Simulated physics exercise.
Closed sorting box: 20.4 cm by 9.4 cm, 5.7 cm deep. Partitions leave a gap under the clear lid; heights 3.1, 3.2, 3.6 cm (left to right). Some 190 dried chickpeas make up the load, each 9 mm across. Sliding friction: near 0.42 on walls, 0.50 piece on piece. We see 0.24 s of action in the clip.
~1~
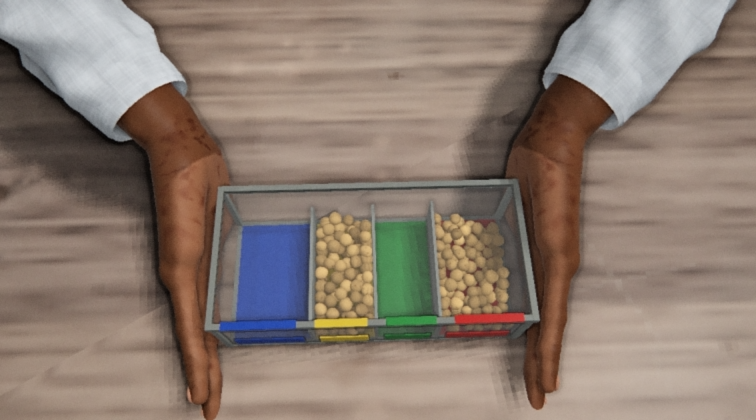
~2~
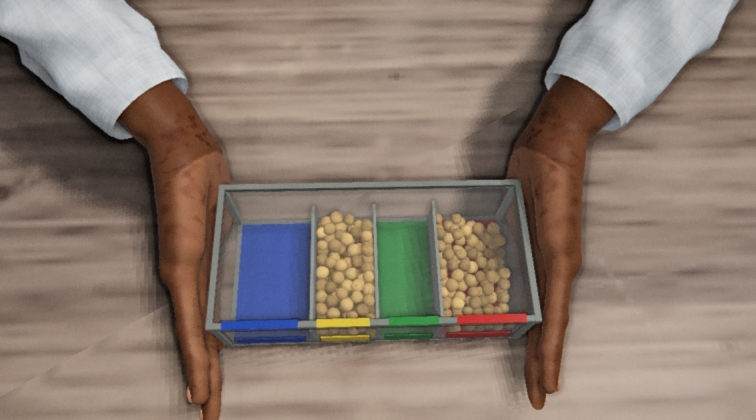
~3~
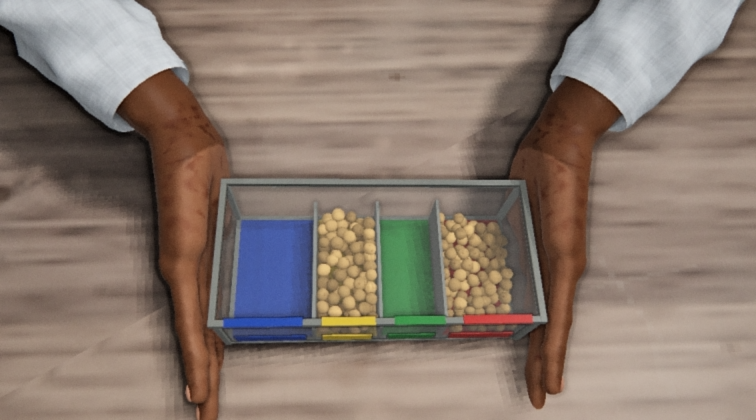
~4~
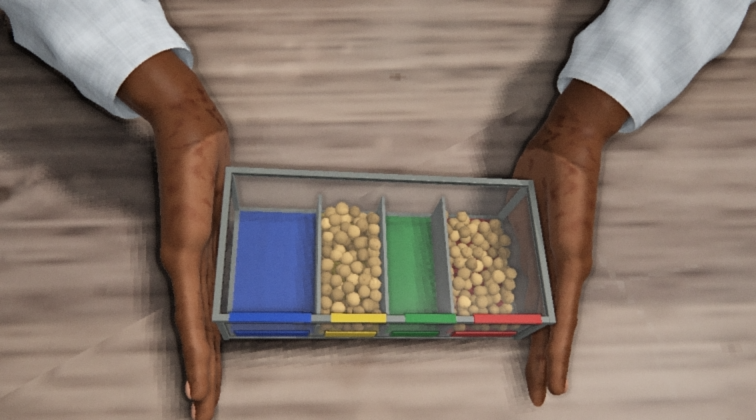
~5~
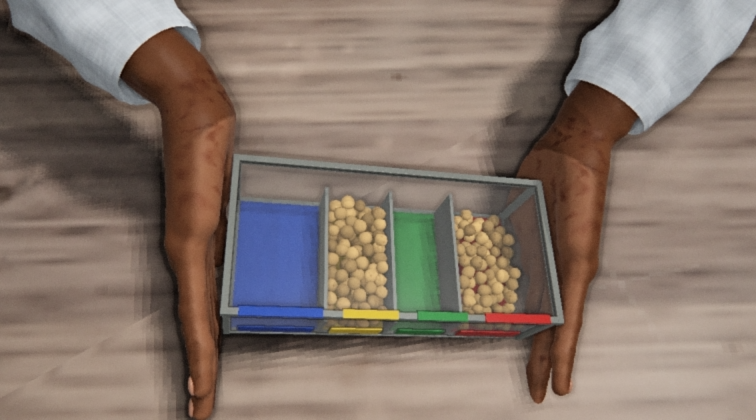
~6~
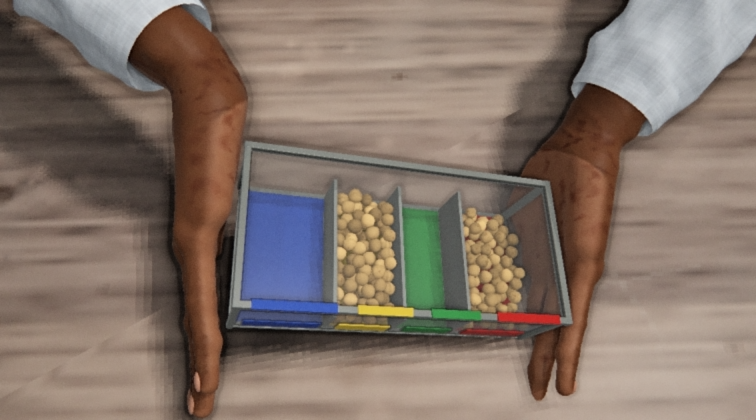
The clip shows two hands on either side of a clear-lidded box with blue, yellow, green and red compartments, chickpeas filling the yellow and red ones, as the box gradually tilts, its right front corner lowest.
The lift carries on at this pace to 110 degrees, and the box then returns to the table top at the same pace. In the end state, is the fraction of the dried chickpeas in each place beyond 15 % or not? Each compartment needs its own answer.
Red: Beyond, blue: Not beyond, green: Not beyond, yellow: Not beyond.
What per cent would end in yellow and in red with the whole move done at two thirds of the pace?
You'd end up with yellow at 0 percent and red at 100 percent.
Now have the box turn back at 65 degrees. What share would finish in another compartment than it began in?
Near 5 in a hundred.
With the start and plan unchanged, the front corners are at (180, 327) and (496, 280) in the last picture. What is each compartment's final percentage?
You'd see red at 5 percent, blue at 90, green at 0 and yellow at 5 percent.
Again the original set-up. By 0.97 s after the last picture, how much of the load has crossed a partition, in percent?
25 percent.
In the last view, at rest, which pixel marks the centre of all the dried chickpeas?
Resting centre estimate: Around (489, 275).
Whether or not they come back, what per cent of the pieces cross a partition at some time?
About 50 %.
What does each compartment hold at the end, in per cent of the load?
Per cent by compartment - red 100, blue 0, green 0, yellow 0.
Then, 0.97 s after the last picture, tilt 110 degrees; red 60 %, green 15 %, yellow 25 %.
Then, 1.62 s after the last picture, tilt 49 degrees; red 100 %.
Then, 2.31 s after the last picture, tilt 0 degrees; red 100 %.
In the end, red 100 %, blue 0 %, green 0 %, yellow 0 %.
